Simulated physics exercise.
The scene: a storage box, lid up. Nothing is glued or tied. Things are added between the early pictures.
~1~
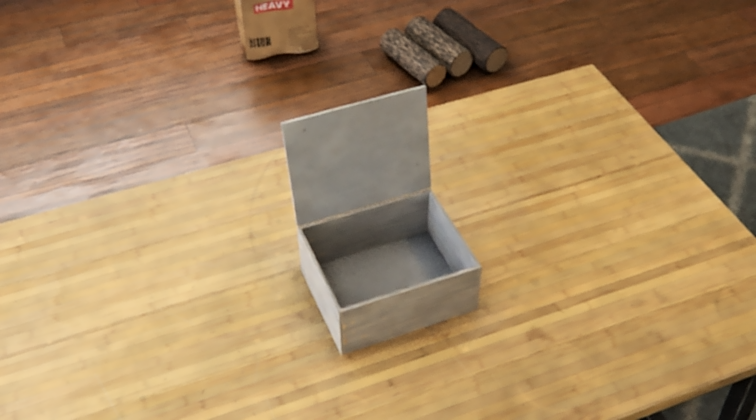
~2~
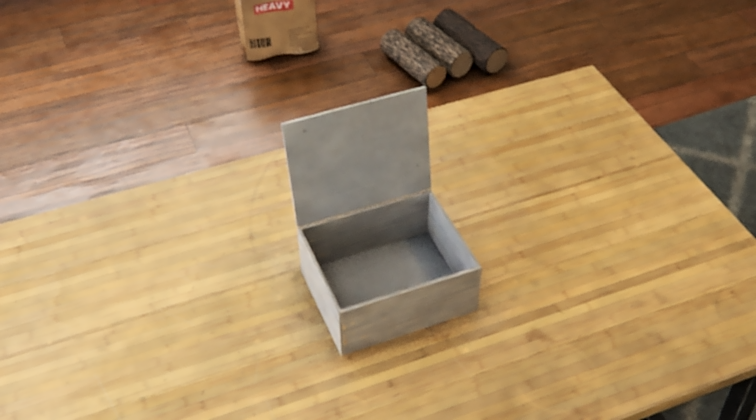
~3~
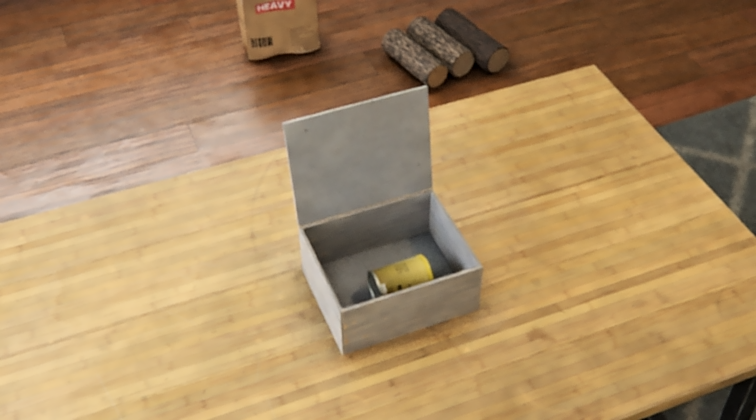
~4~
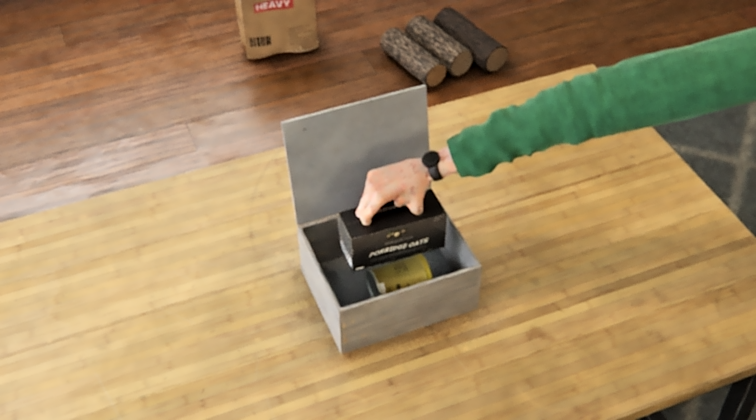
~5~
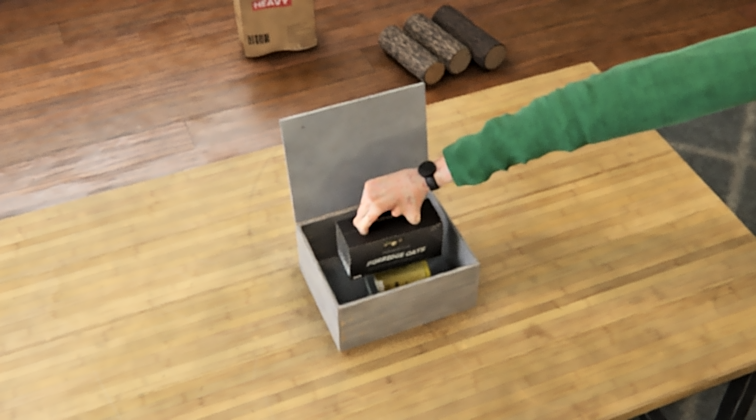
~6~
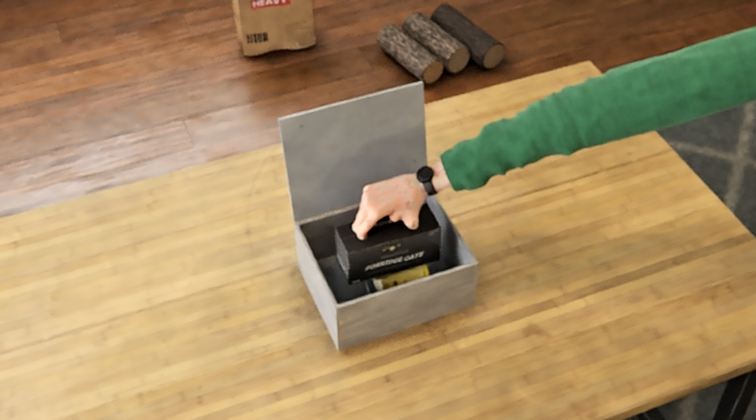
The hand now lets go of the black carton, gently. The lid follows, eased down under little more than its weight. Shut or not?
In the end the lid shuts flat.
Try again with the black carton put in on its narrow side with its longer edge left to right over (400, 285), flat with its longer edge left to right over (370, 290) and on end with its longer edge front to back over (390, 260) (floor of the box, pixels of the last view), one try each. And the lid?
First, it sits on the rim; second, it sits on the rim; third, it is held up.
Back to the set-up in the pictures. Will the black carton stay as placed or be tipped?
It ends up tilted.
Then, 0.40 s past the last view, black carton on its side near (375, 249); yellow tin displaced a little.
Then, 1.30 s past the last view, lid 78° above the rim; black carton on its side near (380, 252); yellow tin displaced a little.
Then, 1.80 s past the last view, lid 42° above the rim; black carton on its side near (380, 252); yellow tin displaced a little.
Then, 2.10 s past the last view, lid 12° above the rim; black carton on its side near (380, 252); yellow tin displaced a little.
Finally, lid shut; down or leaning hard in the box, black carton; yellow tin still in place. Final places as the last picture's camera would see them, black carton near (380, 252).
